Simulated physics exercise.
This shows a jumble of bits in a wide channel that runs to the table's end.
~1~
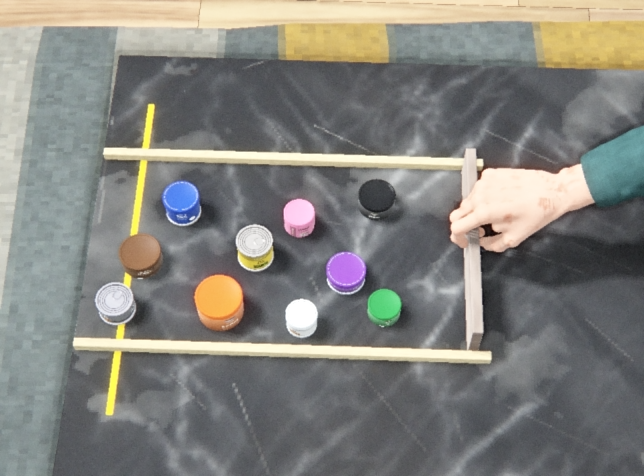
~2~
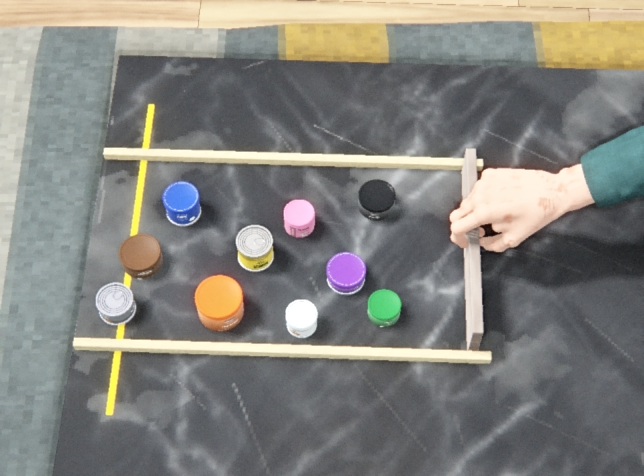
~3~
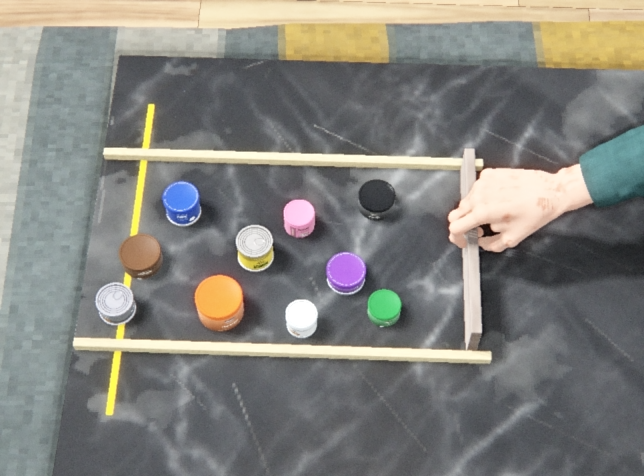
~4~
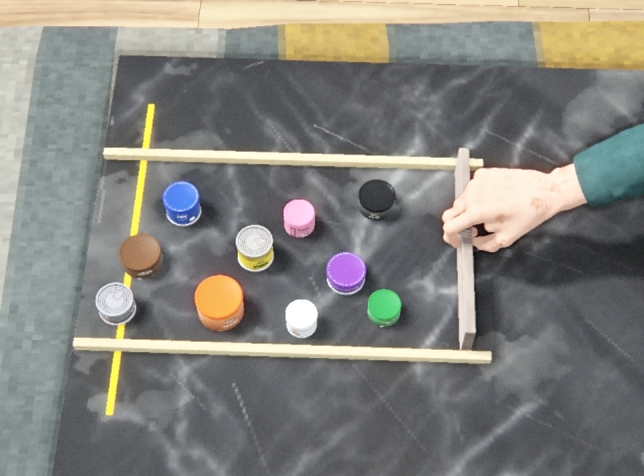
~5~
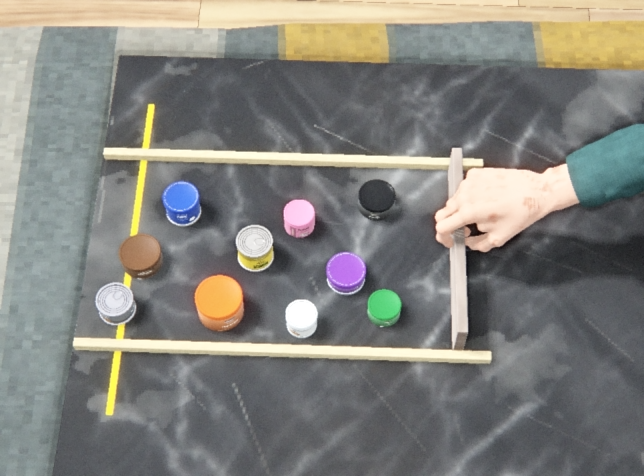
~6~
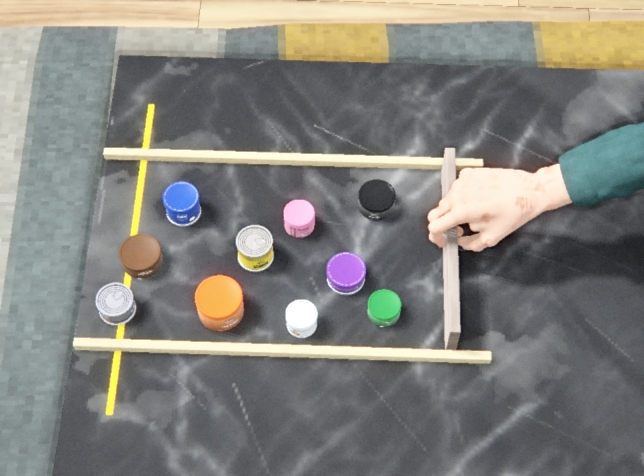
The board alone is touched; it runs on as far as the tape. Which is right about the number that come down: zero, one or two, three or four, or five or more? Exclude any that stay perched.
Band: Three fallers or four.
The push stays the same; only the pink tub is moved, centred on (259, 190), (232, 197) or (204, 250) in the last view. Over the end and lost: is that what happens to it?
Going through the places in order, it keeps its spot, it ends up falling, and it ends up falling.
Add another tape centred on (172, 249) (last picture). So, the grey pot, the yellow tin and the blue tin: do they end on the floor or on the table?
Grey pot goes off, yellow tin stays put, blue tin stays put.
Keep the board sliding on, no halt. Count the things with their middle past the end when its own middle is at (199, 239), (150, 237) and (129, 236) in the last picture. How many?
0, 1, 4.
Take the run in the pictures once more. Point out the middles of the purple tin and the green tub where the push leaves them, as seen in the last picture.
The purple tin ends at (109, 265) and the green tub at (108, 296).
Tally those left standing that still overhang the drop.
That would be 1.
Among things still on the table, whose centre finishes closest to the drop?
Ending up nearest is the blue tin.
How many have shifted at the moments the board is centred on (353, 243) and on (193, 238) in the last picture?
The count reaches 3 first and 10 second.
Early on, none off yet; grey pot at rest near (116, 304); brown tub at rest near (141, 257); blue tin at rest near (182, 204).
Finally, the number that fall off is three or four; lost, orange tub, brown tub and grey pot.
